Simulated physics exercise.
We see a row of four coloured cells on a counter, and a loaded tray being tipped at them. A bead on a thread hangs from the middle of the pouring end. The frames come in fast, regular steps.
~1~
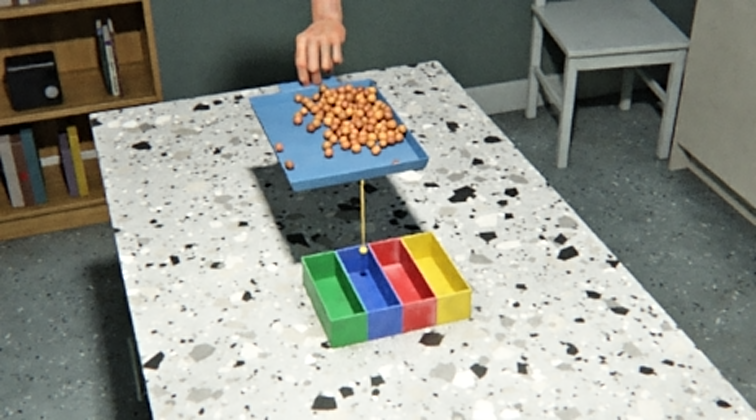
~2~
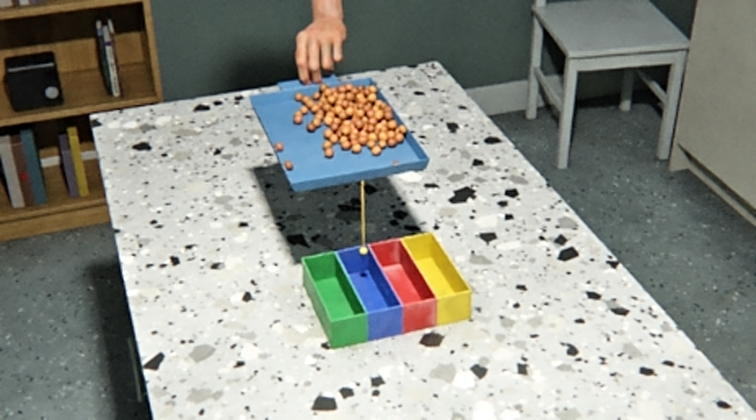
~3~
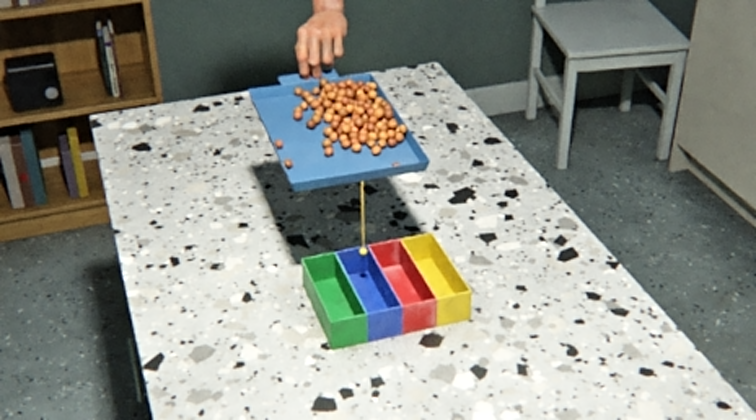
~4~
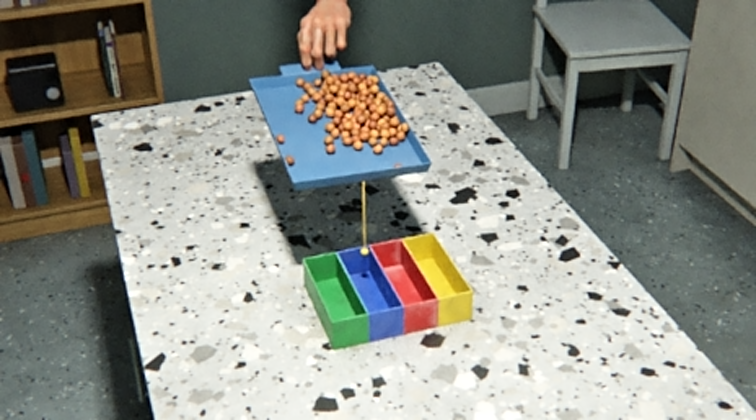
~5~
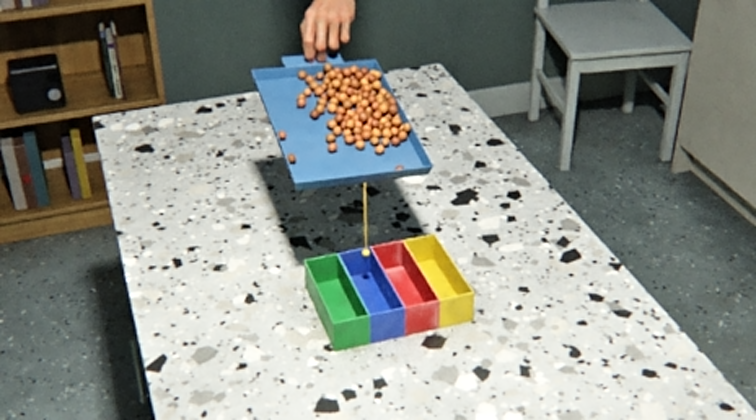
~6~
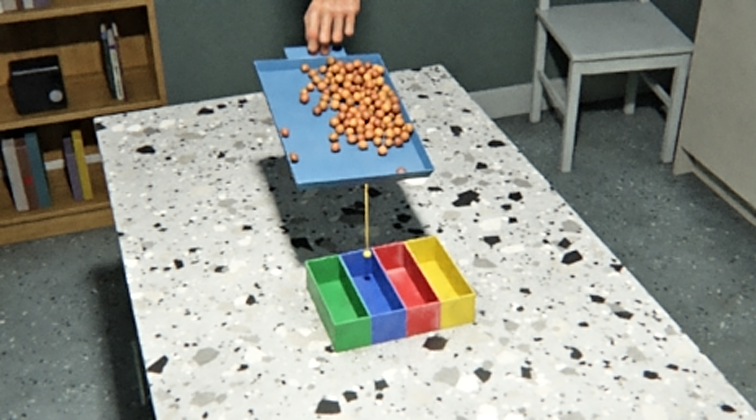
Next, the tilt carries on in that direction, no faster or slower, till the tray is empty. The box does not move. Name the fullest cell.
It favours the yellow compartment.
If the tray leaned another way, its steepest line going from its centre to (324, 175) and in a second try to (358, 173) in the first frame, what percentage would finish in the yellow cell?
Roughly 0 per cent, and 20 per cent.
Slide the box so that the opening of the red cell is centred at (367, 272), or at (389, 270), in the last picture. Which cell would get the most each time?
One: The yellow cell. Two: The yellow one.
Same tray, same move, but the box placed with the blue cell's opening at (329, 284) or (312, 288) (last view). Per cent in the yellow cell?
About 30 and 10 per cent.
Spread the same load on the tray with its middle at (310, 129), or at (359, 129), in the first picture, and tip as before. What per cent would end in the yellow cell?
About 40 and 50 per cent.
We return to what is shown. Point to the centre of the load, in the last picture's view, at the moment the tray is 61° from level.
At about (404, 143).
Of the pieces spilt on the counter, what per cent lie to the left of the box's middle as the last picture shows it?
About 0 per cent.
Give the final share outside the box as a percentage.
Roughly 20 in a hundred.
Just after the last frame, tray tipped steeply; the larger part on the tray; about a tenth in the yellow cell; just a few in the red cell; about a tenth falling or outside the box.
A moment on, tray tipped past a quarter turn; roughly two thirds on the tray; about a tenth in the yellow cell; just a few in the red cell; just a few in the green cell; just a few in the blue cell; roughly a quarter falling or outside the box.
Further on, tray tipped past a quarter turn; roughly half in the yellow cell; roughly a quarter in the red cell; about a tenth in the blue cell; just a few in the green cell; about a tenth falling or outside the box.
When it is over, tray tipped past a quarter turn; roughly half in the yellow cell; roughly a quarter in the red cell; about a tenth in the blue cell; just a few in the green cell; about a tenth outside the box.
